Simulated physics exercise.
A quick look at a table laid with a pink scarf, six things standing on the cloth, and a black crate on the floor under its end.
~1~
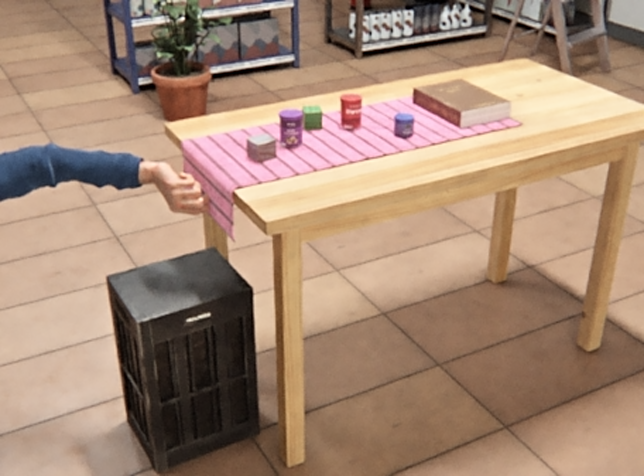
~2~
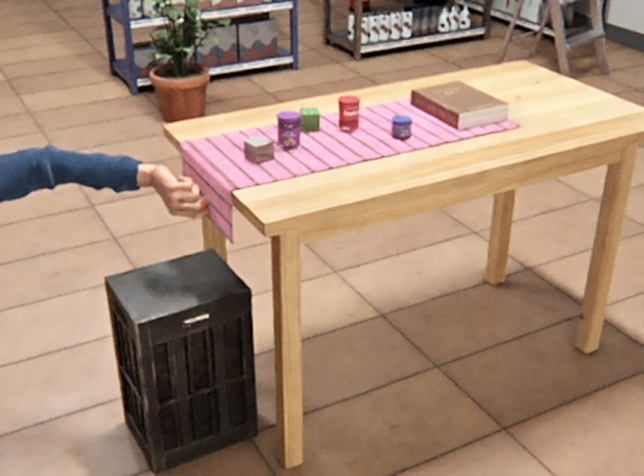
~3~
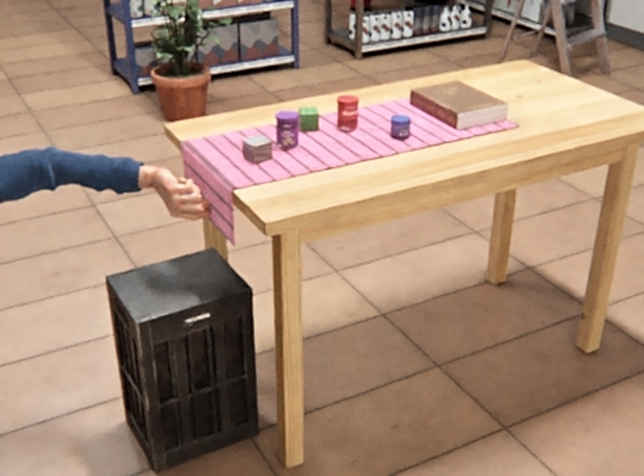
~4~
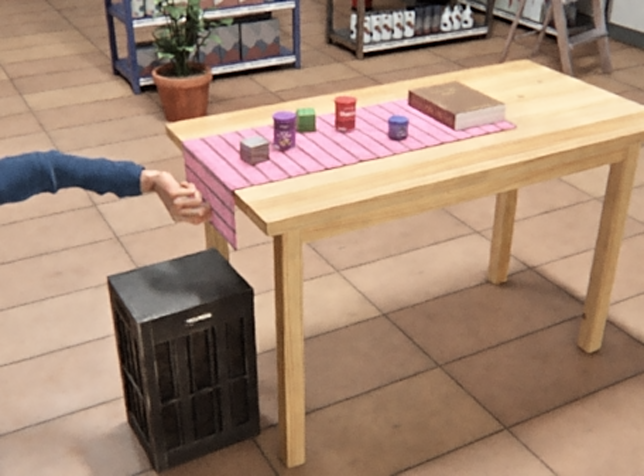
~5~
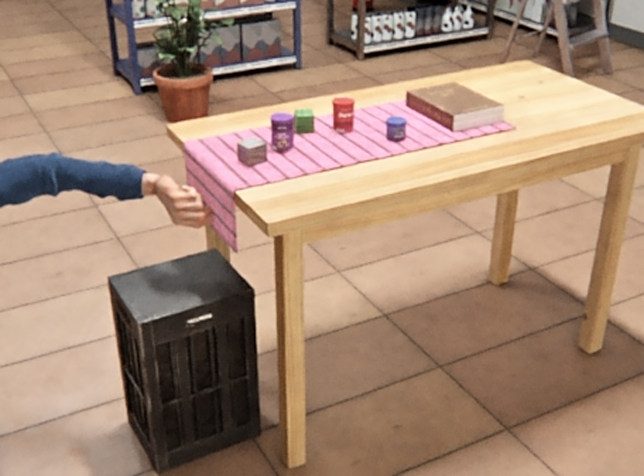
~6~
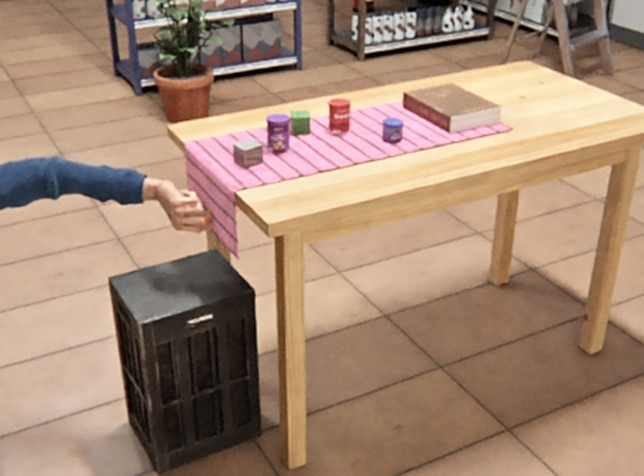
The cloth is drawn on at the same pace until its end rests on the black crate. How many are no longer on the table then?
The count of fallen things is one.
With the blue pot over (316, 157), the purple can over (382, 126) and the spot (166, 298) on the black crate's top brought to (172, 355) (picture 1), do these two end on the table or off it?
The blue pot falls; the purple can remains up.
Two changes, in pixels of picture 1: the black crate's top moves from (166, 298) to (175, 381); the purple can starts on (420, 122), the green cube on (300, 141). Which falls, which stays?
The purple can survives; the green cube is carried off.
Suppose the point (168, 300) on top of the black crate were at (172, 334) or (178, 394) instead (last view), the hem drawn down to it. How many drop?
It would be 2 and 4.
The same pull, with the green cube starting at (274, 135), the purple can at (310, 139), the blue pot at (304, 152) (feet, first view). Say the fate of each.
The green cube does not fall; the purple can survives; the blue pot does not fall.
Early on, hem near (213, 259); all still up.
Midway, hem on the crate; grey cube gone.
Finally, hem on the crate; grey cube gone. It carries off one.
